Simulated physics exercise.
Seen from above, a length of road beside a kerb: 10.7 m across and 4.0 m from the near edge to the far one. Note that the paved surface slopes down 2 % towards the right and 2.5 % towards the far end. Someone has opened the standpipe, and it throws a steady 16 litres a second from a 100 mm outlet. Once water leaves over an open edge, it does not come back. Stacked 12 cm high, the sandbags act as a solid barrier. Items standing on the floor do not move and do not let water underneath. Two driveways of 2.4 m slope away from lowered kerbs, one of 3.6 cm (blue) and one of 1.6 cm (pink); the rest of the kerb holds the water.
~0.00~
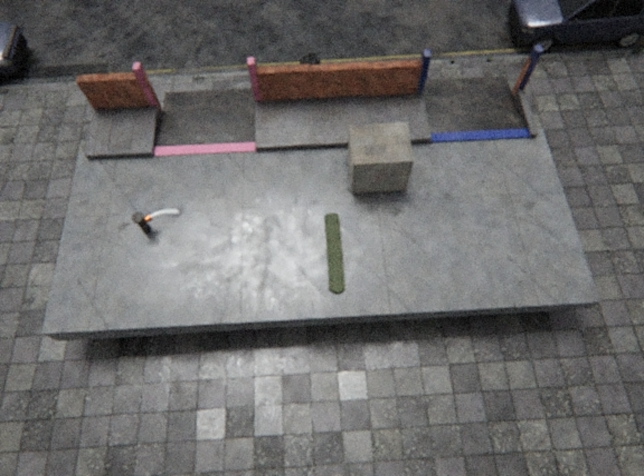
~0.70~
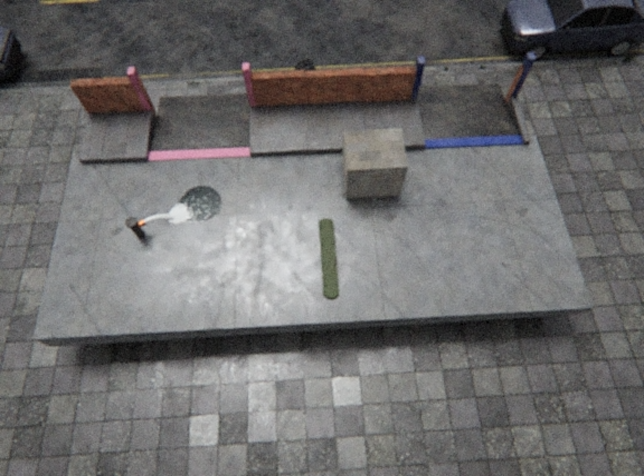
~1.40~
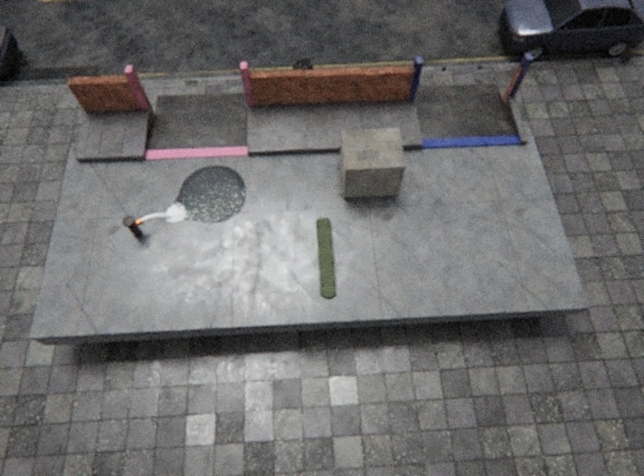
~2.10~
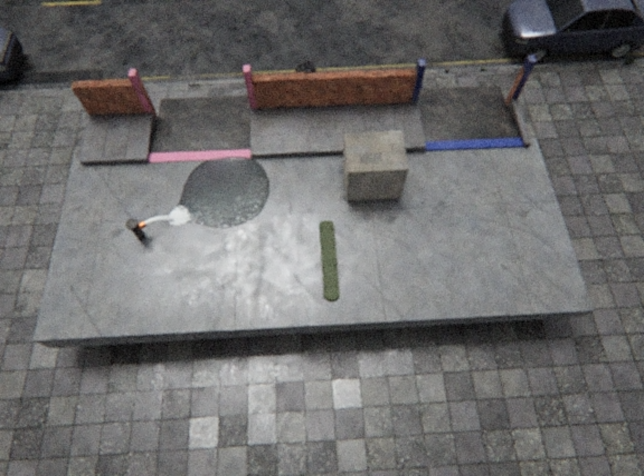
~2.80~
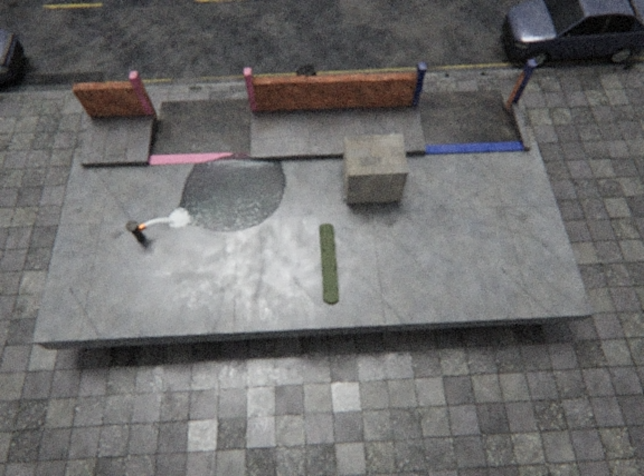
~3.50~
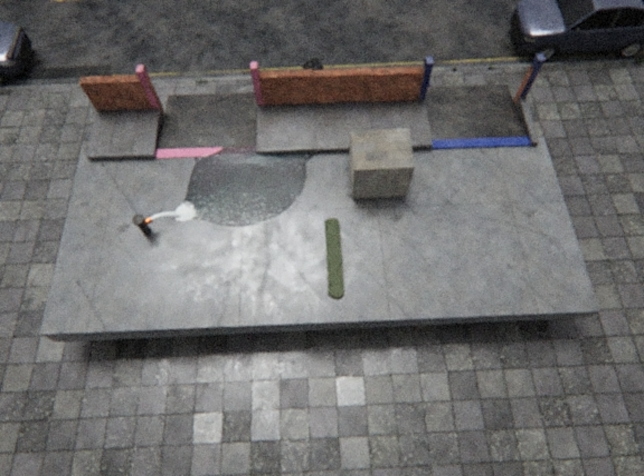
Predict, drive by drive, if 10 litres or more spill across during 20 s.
In the end the blue drive is going to trail the set figure; the pink drive is going to beat the set figure.
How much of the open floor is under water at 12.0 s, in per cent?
Something like 20 percent is wet.
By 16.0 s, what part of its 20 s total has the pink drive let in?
About 75 %.
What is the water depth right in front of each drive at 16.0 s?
Depths in centimetres: Blue 2.5, pink 2.0.
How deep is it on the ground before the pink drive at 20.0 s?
2.0 cm.
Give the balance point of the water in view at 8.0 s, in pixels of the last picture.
The water's centre sits about at (291, 177).
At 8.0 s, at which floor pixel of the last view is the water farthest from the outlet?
Front tip: Roughly (462, 153) in the last view.
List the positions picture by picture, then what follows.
In the first picture, the jet has just started at (159, 213); the ground is still dry.
In the second picture, the jet leaves at (153, 218); the sheet reaches (219, 197), 1.8 m away, and wets 0.7 m2.
In the third picture, from the spout at (150, 217) the water has spread over 1.8 m2; its tip is at (238, 176), and it is 1.1 cm deep on average.
In the fourth picture, the jet leaves at (153, 220); the sheet reaches (262, 169), 3.0 m away, and wets 3.0 m2.
In the fifth picture, the jet leaves at (153, 222); the sheet reaches (280, 161), 3.5 m away, and wets 3.8 m2.
In the sixth picture, the jet leaves at (159, 216); the sheet reaches (313, 154), 4.1 m away, and wets 4.5 m2.
After 5.0 s water covers 10 % of the floor and is deepest (5 cm) near (184, 215); blue drive not reached, pink drive 1.6 cm at the lowered kerb, 4 L in.
After 8.0 s water covers 15 % of the floor and is deepest (5 cm) near (184, 215); blue drive not reached, pink drive 1.7 cm at the lowered kerb, 10 L in.
After 12.0 s water covers 20 % of the floor and is deepest (5 cm) near (341, 157); blue drive 2.2 cm at the lowered kerb, 0 L in, pink drive 1.7 cm at the lowered kerb, 20 L in.
After 16.0 s water covers 25 % of the floor and is deepest (6 cm) near (341, 157); blue drive 2.3 cm at the lowered kerb, 0 L in, pink drive 1.8 cm at the lowered kerb, 30 L in.
After 20.0 s water covers 25 % of the floor and is deepest (6 cm) near (341, 157); blue drive 2.6 cm at the lowered kerb, 0 L in, pink drive 1.8 cm at the lowered kerb, 40 L in.
